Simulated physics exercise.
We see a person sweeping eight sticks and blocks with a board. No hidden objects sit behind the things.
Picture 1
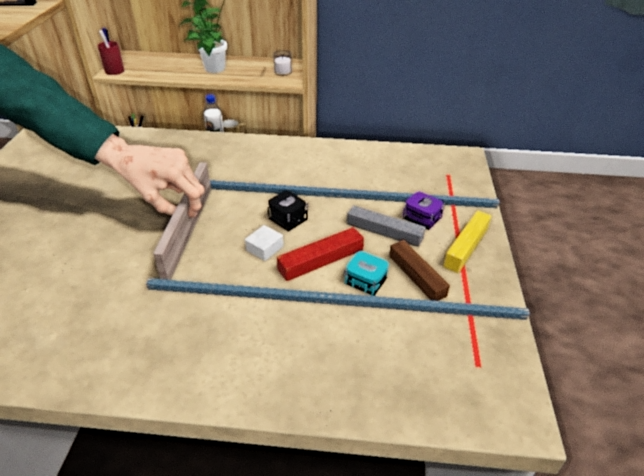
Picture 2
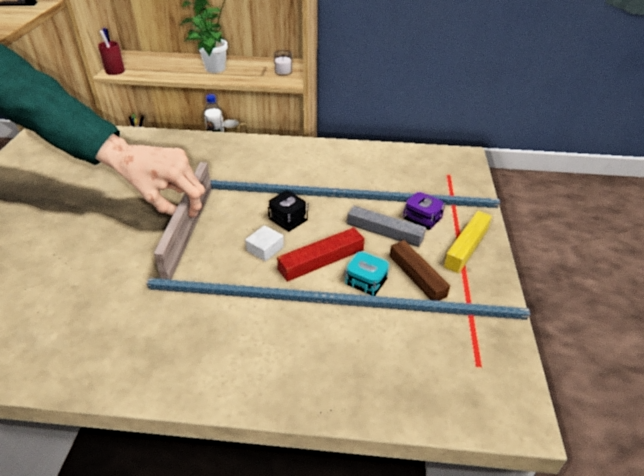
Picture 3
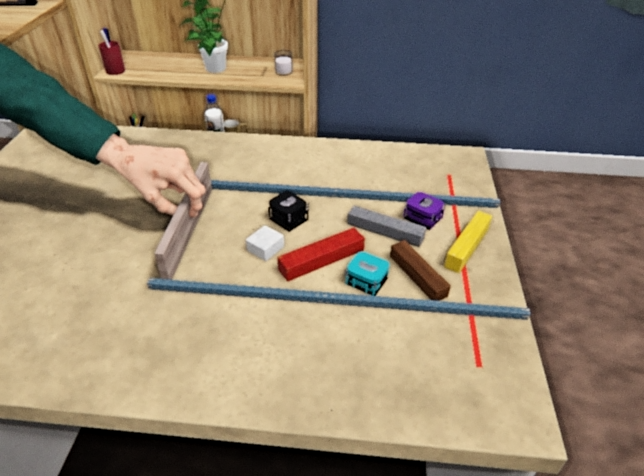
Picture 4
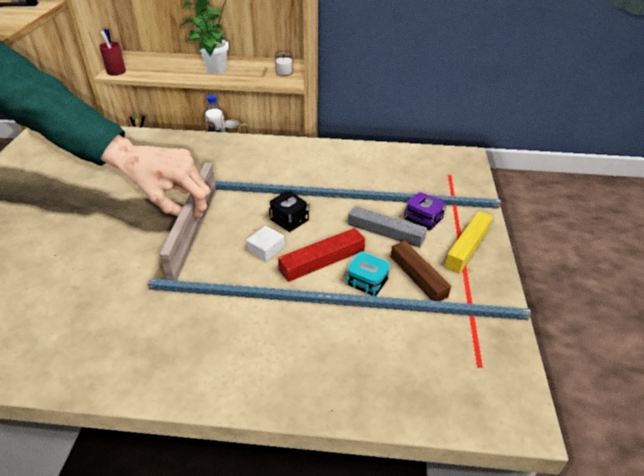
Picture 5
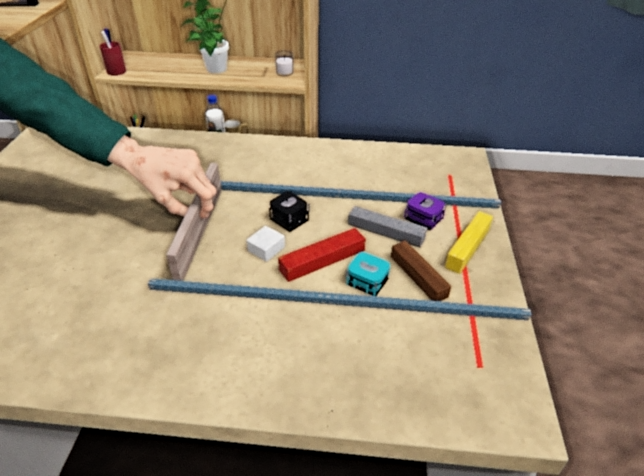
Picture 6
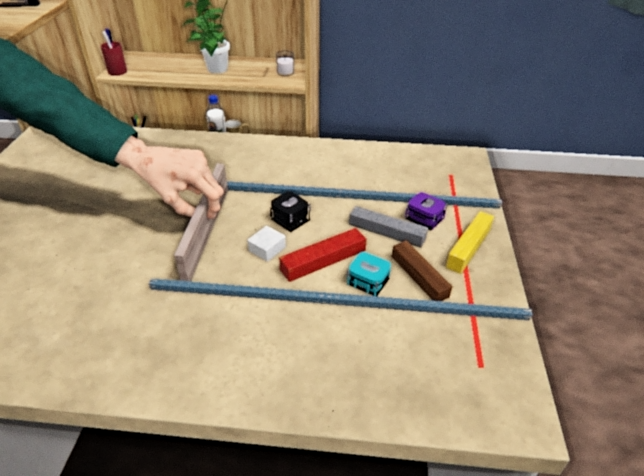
On a pale tabletop beside a wooden shelf and dark blue wall, the view looks down from above at an angle. Between two blue rails lie a black case, white block, red bar, turquoise case, grey bar, purple case, brown stick and yellow bar, the last by a red line. A green-sleeved hand slides an upright board slightly right, while the objects and view stay practically still.
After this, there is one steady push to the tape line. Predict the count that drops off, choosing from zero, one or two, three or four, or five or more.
The board is going to sweep off three, or four.
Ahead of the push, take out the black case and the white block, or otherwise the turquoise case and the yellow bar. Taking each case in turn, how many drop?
Try 1: 1; try 2: 1.
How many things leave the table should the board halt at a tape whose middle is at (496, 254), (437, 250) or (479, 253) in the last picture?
Down on the floor: 6, 1 and 5.
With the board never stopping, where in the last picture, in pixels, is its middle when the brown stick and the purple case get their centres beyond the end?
The middle is at (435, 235) when it's the brown stick, and at (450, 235) when it's the purple case.
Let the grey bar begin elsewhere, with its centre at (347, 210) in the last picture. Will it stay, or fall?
In the end it hangs on.
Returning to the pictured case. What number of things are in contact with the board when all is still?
That comes to 3.
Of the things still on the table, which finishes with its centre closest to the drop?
That's the turquoise case.
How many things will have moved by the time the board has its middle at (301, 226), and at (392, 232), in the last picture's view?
3 at one spot and 8 at the other.
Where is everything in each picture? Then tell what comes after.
In the first frame, yellow bar (468, 241); purple case (423, 211); brown stick (418, 270); board (186, 217); tape (460, 252).
In the second frame, purple case (424, 210); black case (288, 211).
In the third frame, brown stick (419, 270); grey bar (386, 226).
In the fourth frame, yellow bar (470, 241); turquoise case (368, 274).
In the fifth frame, purple case (425, 211); red bar (323, 254).
In the sixth frame, yellow bar (471, 241); purple case (426, 211); brown stick (421, 271); board (205, 219); tape (463, 252).
A little later, none off yet; yellow bar at rest near (471, 241); purple case at rest near (426, 211); brown stick at rest near (421, 271).
Next, none off yet; yellow bar shifted a little near (489, 247); purple case shifted a little near (442, 209); brown stick shifted a little near (463, 275).
When it is over, the number that fall off is three or four; down, grey bar, brown stick, purple case and yellow bar.
